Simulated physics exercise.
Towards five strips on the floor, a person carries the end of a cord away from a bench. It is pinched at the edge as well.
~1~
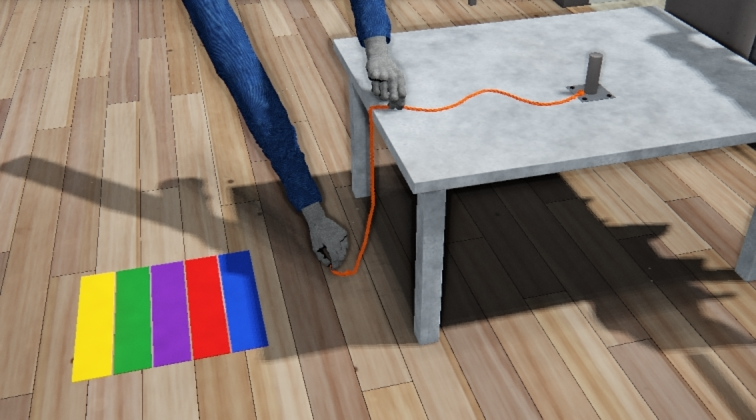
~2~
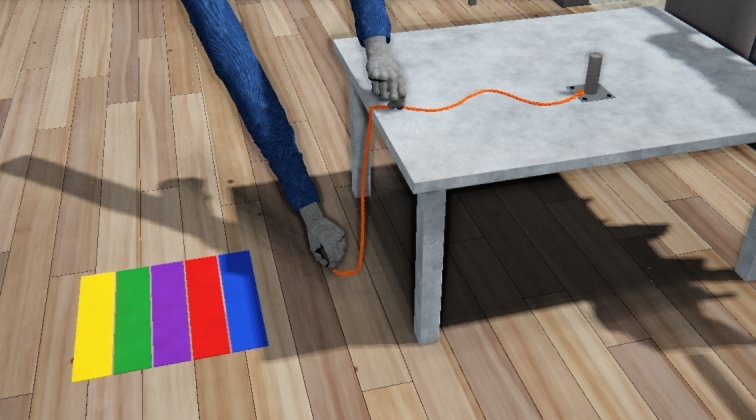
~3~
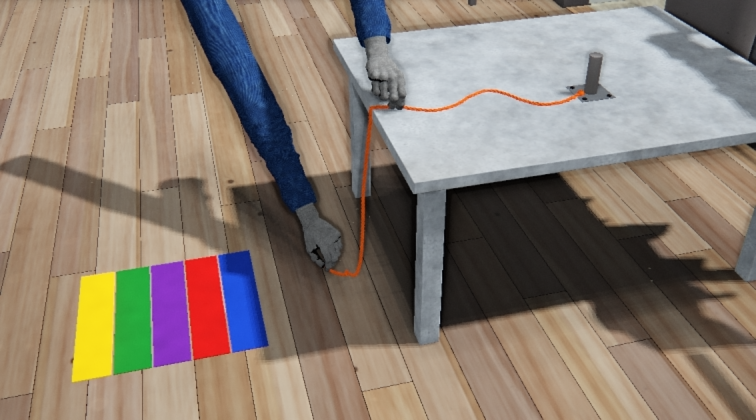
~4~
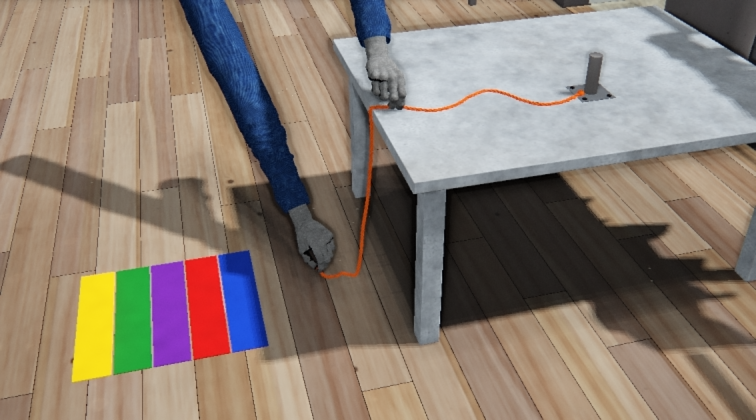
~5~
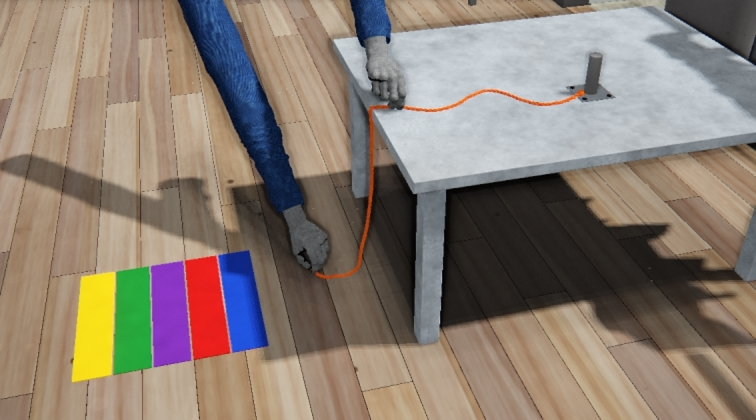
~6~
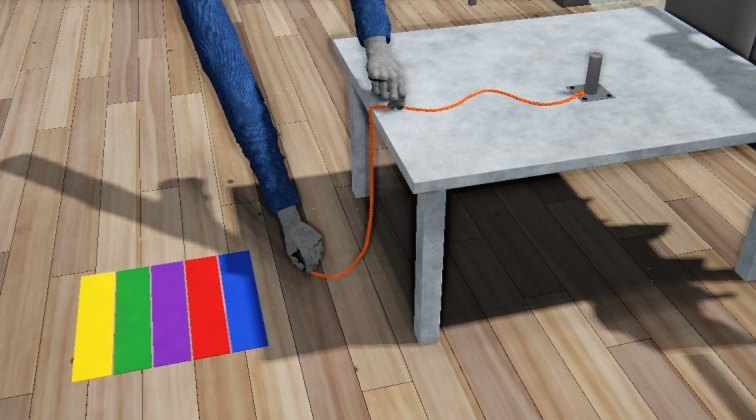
An orange cord runs from a short grey post on a pale grey table to the table's left edge, seen from above in a wood-floored room. One blue-sleeved arm pinches it at the edge while another holds its end low, right of yellow, green, purple, red and blue strips. The lower hand shifts slightly left, the hanging loop sways a little, and the view stays still.
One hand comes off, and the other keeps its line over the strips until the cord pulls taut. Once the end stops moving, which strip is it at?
It is at the purple strip.
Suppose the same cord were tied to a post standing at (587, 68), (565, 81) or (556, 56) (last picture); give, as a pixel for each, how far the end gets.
In pixels, the answers are (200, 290), (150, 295) and (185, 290).
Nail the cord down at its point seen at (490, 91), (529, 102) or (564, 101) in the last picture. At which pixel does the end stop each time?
It would sit near (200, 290) the first time, (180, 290) the second and (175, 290) the third.
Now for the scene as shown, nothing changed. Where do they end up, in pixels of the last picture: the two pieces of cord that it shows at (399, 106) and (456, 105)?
(365, 120) and (424, 106), roughly.
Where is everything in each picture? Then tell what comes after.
The first frame shows end (331, 266); blue (247, 330); red (210, 336); purple (171, 343); green (133, 350); yellow (93, 358).
The second frame shows end (329, 266); cord through (555, 103) (486, 91) (428, 111) (369, 133) (363, 199) (361, 261).
The third frame shows end (325, 267).
The fourth frame shows end (318, 268); cord through (555, 103) (486, 91) (428, 111) (372, 133) (367, 198) (360, 261).
The fifth frame shows end (312, 269).
The sixth frame shows end (306, 270); cord through (555, 103) (486, 91) (428, 111) (371, 133) (371, 198) (358, 259).
Soon after, end near (227, 283); over blue.
Then, end near (190, 290); over red.
At full stretch, end near (167, 293); over purple. It halts on the purple strip.
